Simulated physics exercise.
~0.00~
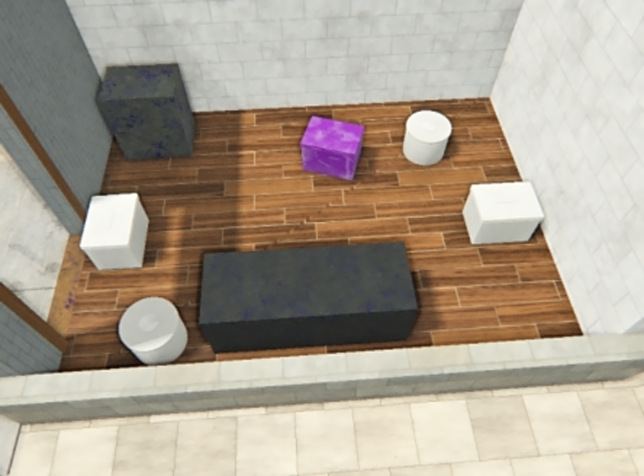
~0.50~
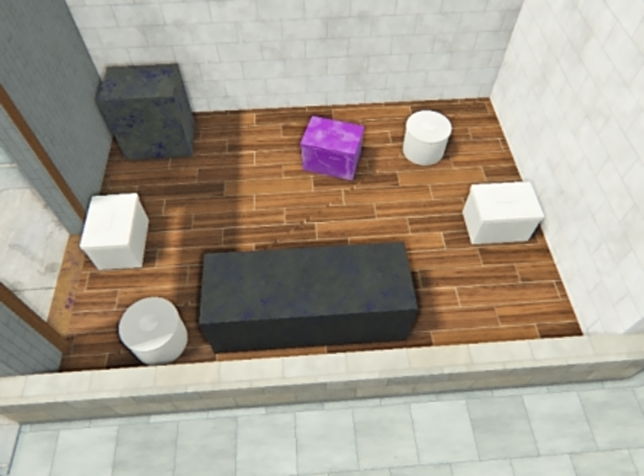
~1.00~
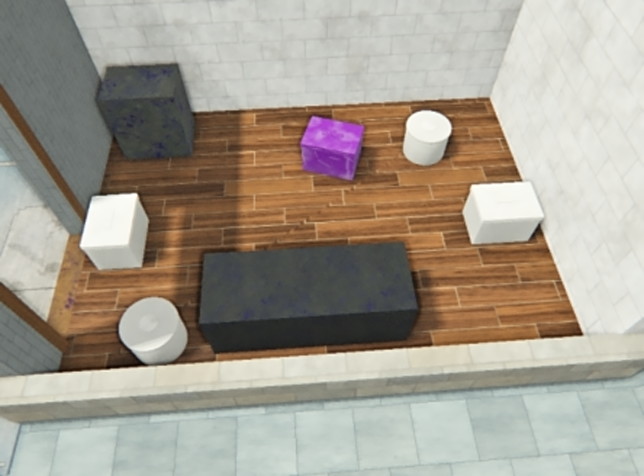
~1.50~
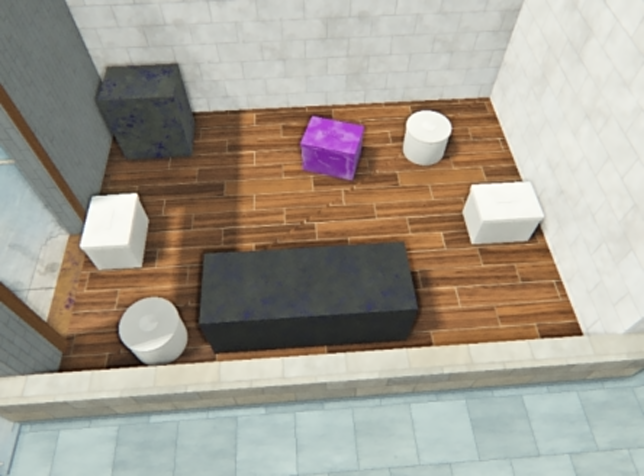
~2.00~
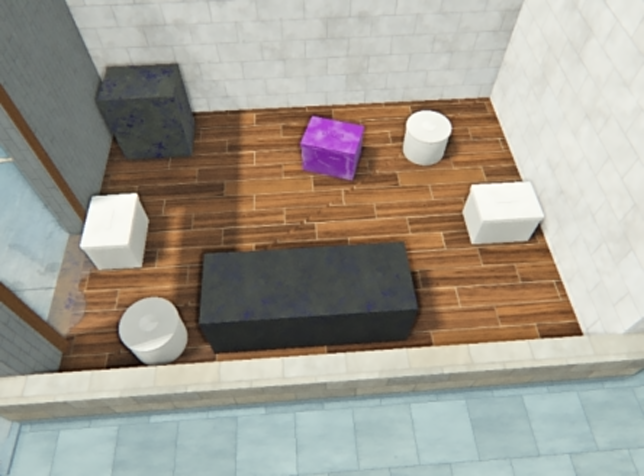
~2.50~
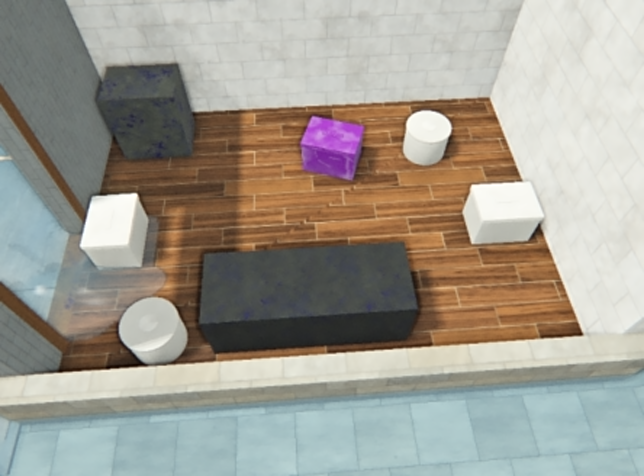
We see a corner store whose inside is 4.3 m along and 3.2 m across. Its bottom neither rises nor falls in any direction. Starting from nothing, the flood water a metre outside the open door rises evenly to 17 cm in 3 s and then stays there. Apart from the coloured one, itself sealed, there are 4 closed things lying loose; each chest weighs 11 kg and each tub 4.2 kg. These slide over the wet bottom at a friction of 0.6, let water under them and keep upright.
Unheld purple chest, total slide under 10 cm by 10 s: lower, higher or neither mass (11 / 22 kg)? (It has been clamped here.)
It stays steady with only the greater amount.
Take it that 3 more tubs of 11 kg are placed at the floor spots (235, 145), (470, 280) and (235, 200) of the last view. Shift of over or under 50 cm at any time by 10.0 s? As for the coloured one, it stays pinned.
Result, in order - falls shy; falls shy; exceeds it.
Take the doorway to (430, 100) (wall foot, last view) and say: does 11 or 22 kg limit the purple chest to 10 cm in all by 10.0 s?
In that case the lighter option suffices.
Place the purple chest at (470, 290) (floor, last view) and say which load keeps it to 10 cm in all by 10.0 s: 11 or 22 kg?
The answer: You need the heavier weight.
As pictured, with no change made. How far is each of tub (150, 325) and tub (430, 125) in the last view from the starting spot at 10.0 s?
They've ended up 10 cm and 30 cm away, in that order.
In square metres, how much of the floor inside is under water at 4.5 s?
At that time the wet patch spans about 5.5 m2.
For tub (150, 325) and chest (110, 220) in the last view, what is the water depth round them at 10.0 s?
Some 9 cm at the first, some 8 cm at the second.
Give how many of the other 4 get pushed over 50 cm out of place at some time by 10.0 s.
1.
After 3.5 s the purple chest would be 0 cm from its start with 11 kg and 0 cm from its start with 22 kg; 0 cm of water round it then.
After 4.5 s the purple chest would be 0 cm from its start with 11 kg and 0 cm from its start with 22 kg; 0 cm of water round it then.
After 7.0 s the purple chest would be 0 cm from its start with 11 kg and 0 cm from its start with 22 kg; 3 cm of water round it then.
After 10.0 s the purple chest would be 62 cm from its start with 11 kg and 0 cm from its start with 22 kg; 7 cm of water round it then.
